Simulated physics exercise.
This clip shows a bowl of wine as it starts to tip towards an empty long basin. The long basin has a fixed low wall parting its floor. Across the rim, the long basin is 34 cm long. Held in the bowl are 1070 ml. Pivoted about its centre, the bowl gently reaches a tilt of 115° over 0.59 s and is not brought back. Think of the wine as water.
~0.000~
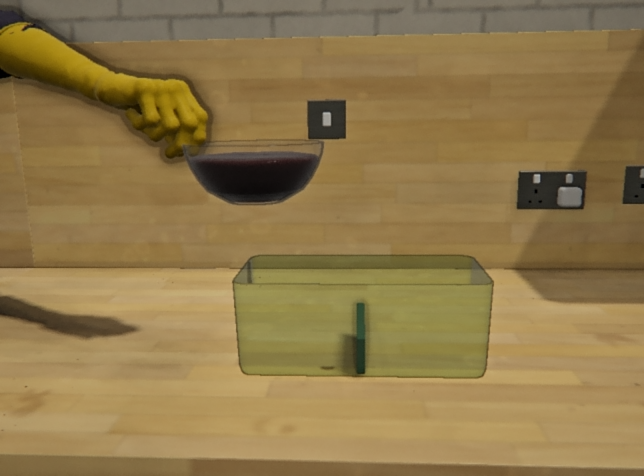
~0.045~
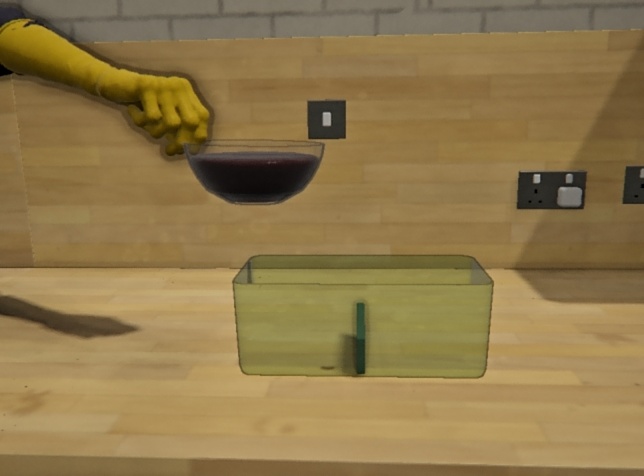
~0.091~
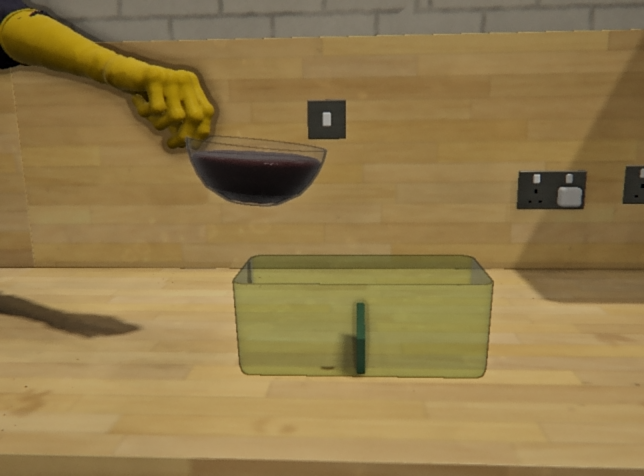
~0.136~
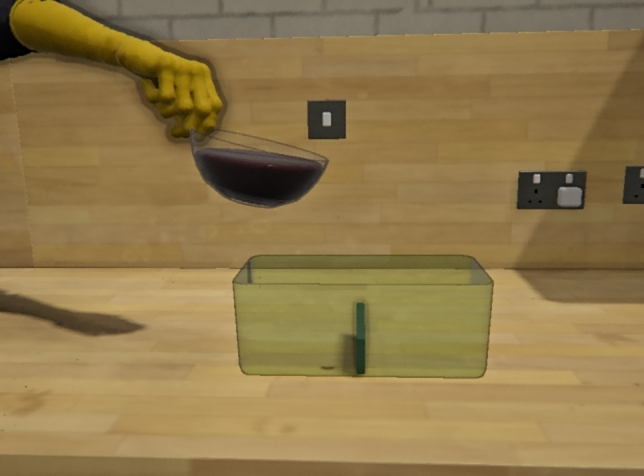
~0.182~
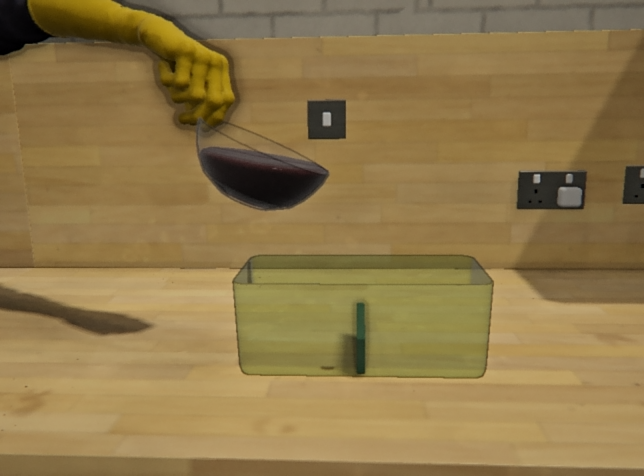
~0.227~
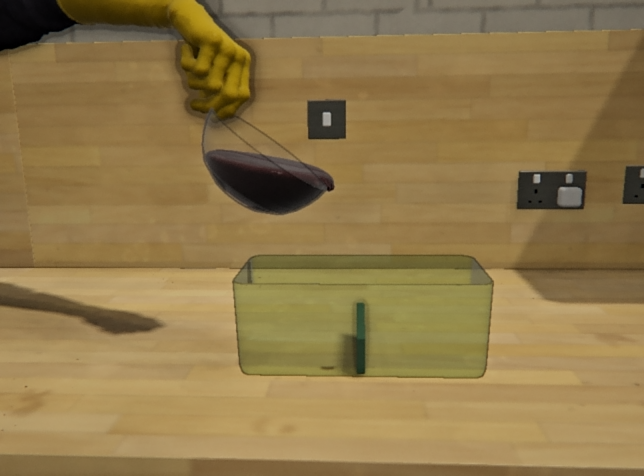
At the start, a yellow-gloved hand holds a clear glass bowl of dark wine level above an empty, greenish long basin on a wooden counter. The hand gradually tilts the bowl down to the right, slowly at first and then more steeply, until the wine reaches the lowered rim and begins edging over it.
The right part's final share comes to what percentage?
It comes to roughly 40 %.
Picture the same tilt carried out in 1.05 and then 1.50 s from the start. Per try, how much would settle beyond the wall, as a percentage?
First 55, then 65 per cent.
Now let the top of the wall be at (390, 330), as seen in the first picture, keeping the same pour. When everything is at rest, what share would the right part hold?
Around 35 %, I'd say.
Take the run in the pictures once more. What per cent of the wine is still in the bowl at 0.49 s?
3 %.
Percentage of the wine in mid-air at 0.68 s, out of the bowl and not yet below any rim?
In-air share: About 16 %.
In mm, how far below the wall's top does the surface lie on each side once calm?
Noted: Left near 28 mm, right near 34 mm.
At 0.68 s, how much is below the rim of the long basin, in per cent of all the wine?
About 82 per cent.
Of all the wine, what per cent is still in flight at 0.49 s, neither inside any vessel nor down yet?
At that moment, about 22 percent.
Then, 0.49 s in, the tilt is 106° and 3 per cent is still to pour, 39 is left of the wall and 35 right of it.
Then, 0.68 s in, the tilt is 115° and 0 per cent is still to pour, 50 is left of the wall and 33 right of it.
Then, 0.87 s in, the tilt is 115° and 1 per cent is still to pour, 50 is left of the wall and 39 right of it.
Then, 1.09 s in, the tilt is 115° and 0 per cent is still to pour, 51 is left of the wall and 40 right of it.
Finally, 52 per cent lies left of the wall, 40 right of it and 9 outside.
